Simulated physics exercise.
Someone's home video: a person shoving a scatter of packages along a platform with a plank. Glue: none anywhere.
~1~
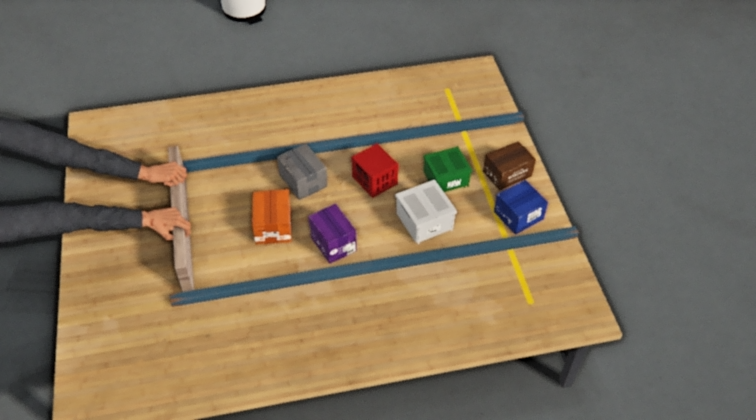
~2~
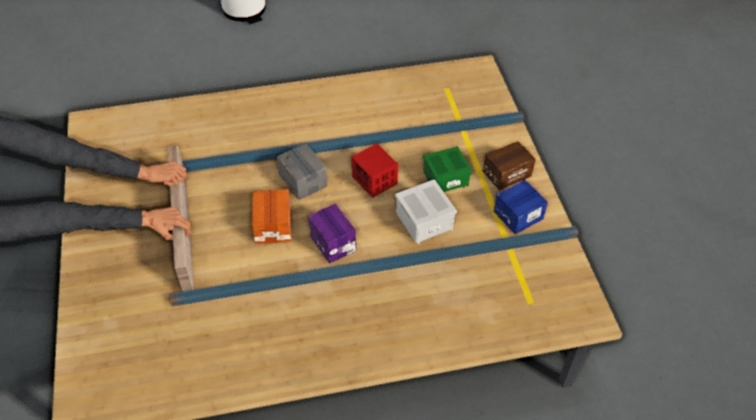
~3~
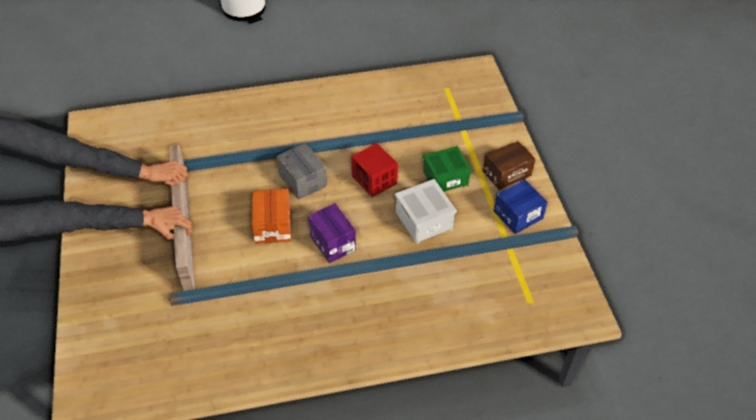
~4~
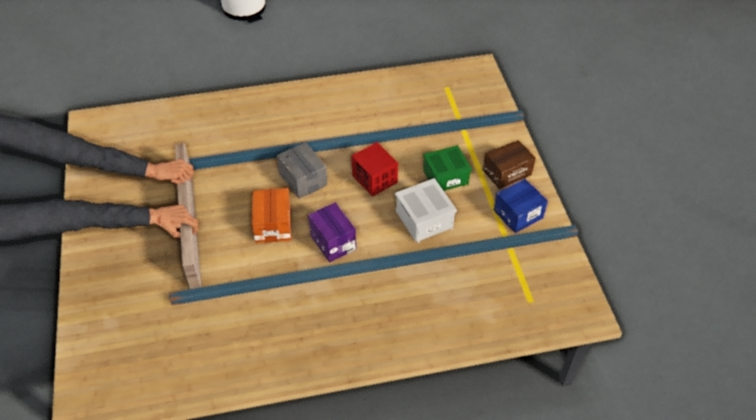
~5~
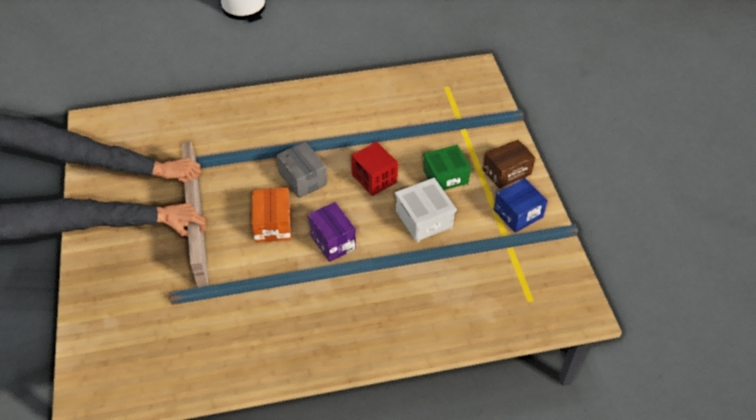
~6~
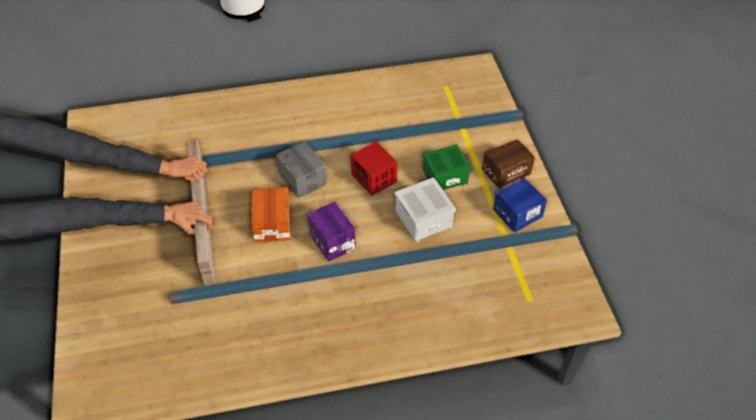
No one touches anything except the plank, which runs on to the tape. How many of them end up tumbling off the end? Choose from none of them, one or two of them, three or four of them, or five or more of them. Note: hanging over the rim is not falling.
Three or four of them do.
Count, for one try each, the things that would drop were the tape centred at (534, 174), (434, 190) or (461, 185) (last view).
In order, the counts are 8, 1 and 2.
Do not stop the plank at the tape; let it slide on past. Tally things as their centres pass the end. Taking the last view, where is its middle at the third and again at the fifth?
At the first moment about (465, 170), at the next about (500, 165).
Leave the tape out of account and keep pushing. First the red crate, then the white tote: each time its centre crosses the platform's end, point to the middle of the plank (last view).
Red crate: (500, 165); white tote: (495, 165).
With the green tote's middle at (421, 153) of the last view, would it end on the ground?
Placed there, the green tote ends up below.
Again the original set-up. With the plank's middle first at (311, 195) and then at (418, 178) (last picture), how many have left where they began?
In order, the tallies are 3 and 8.
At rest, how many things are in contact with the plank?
The figure is 3.
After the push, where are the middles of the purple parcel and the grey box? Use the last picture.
In the last picture the purple parcel sits at (516, 211) while the grey box sits at (490, 145).
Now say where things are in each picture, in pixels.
In the first frame, brown parcel (509, 166); blue box (521, 207); green tote (447, 171); plank (181, 217); tape (484, 184).
In the second frame, blue box (520, 207); purple parcel (333, 233).
In the third frame, green tote (446, 170); red crate (375, 170).
In the fourth frame, brown parcel (509, 164); orange parcel (272, 216).
In the fifth frame, blue box (520, 205); plank (195, 213).
In the sixth frame, brown parcel (508, 163); blue box (520, 205); green tote (446, 169); plank (201, 212); tape (483, 182).
A little later, none off yet; brown parcel at rest near (508, 163); blue box at rest near (520, 205); green tote at rest near (446, 169).
Next, none off yet; brown parcel shifted about its own width near (551, 160); blue box shifted a little near (542, 206); green tote shifted well along near (511, 160).
When it is over, the number that fall off is three or four; down, green tote, blue box and brown parcel.
